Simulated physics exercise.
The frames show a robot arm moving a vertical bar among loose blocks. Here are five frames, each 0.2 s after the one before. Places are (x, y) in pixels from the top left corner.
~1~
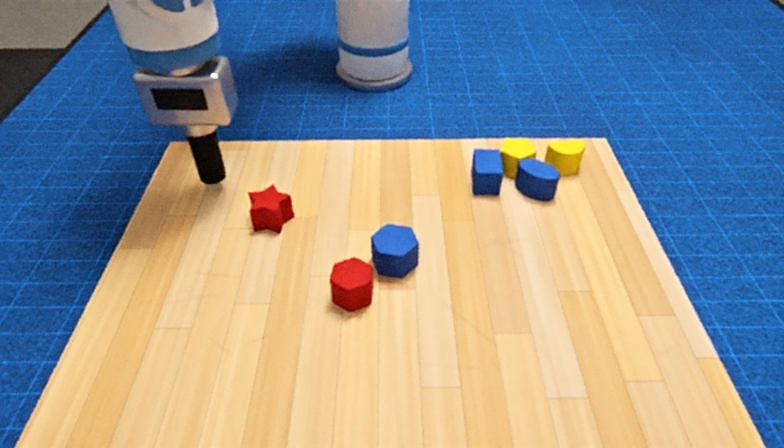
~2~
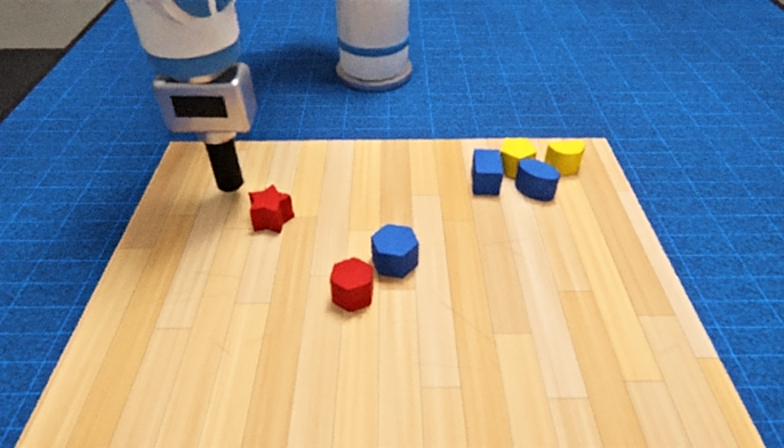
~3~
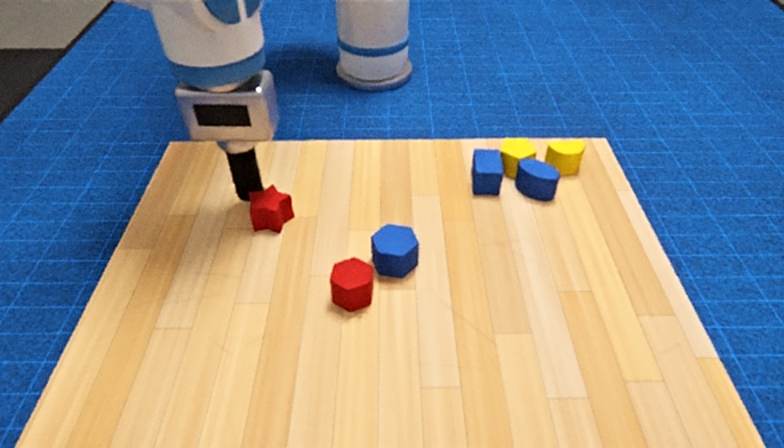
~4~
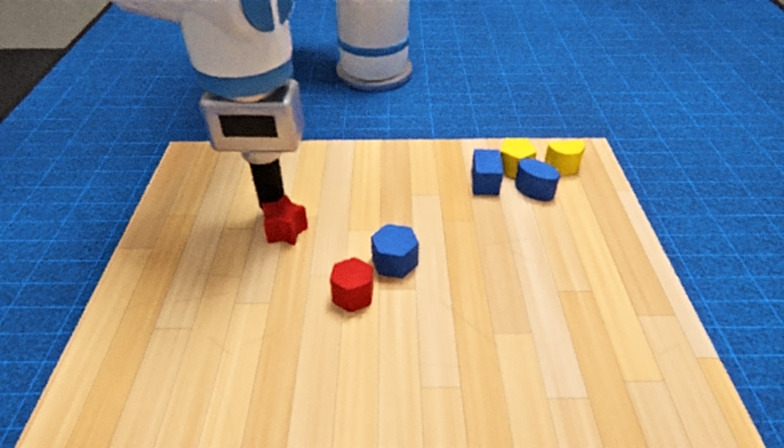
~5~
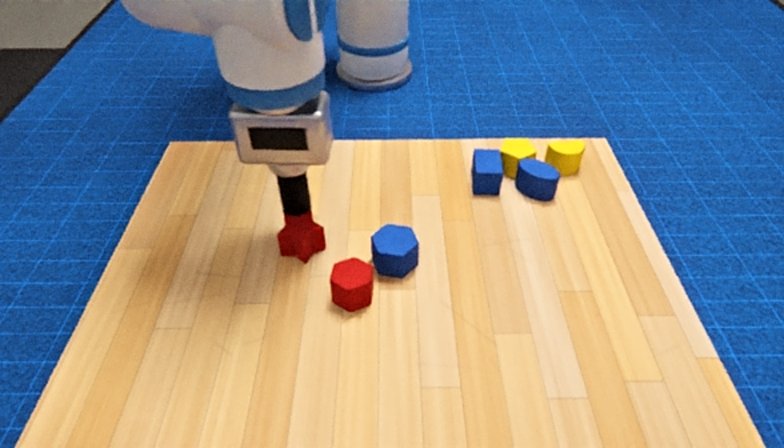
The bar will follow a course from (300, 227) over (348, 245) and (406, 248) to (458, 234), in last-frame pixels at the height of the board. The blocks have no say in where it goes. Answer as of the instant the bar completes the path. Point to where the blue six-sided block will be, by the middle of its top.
Somewhere near (429, 249).
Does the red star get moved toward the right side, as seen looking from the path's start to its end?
I believe so.
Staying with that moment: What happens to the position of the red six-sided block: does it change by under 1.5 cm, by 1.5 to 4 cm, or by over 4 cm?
Its final spot will lie within 1.5 cm of the current one.
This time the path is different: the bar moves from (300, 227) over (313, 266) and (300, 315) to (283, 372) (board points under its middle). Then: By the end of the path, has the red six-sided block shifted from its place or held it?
Moved.
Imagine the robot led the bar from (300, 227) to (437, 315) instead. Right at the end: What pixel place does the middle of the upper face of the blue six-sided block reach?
The answer is (417, 240).
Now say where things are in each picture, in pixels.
The first picture shows lower end of the bar at (214, 177), tops of blocks, red star at (268, 198), red six-sided block at (351, 272), blue six-sided block at (395, 239).
The second picture shows bar at (231, 184), blocks as before.
The third picture shows bar at (250, 193), blocks as before.
The fourth picture shows bar at (273, 204), red star at (282, 209).
The fifth picture shows bar at (298, 216), red star at (300, 225), red six-sided block at (351, 272), blue six-sided block at (395, 239).
The first path, step by step. One third of the way, bar at (349, 234); red star at (311, 237), turned 50° clockwise.
Two thirds of the way, bar at (406, 236); red star at (311, 237), turned 50° clockwise; blue six-sided block at (427, 248), turned 25° clockwise.
At the end, bar at (460, 223); red star at (311, 237), turned 50° clockwise; red six-sided block not moved; blue six-sided block at (429, 249), turned 30° clockwise.
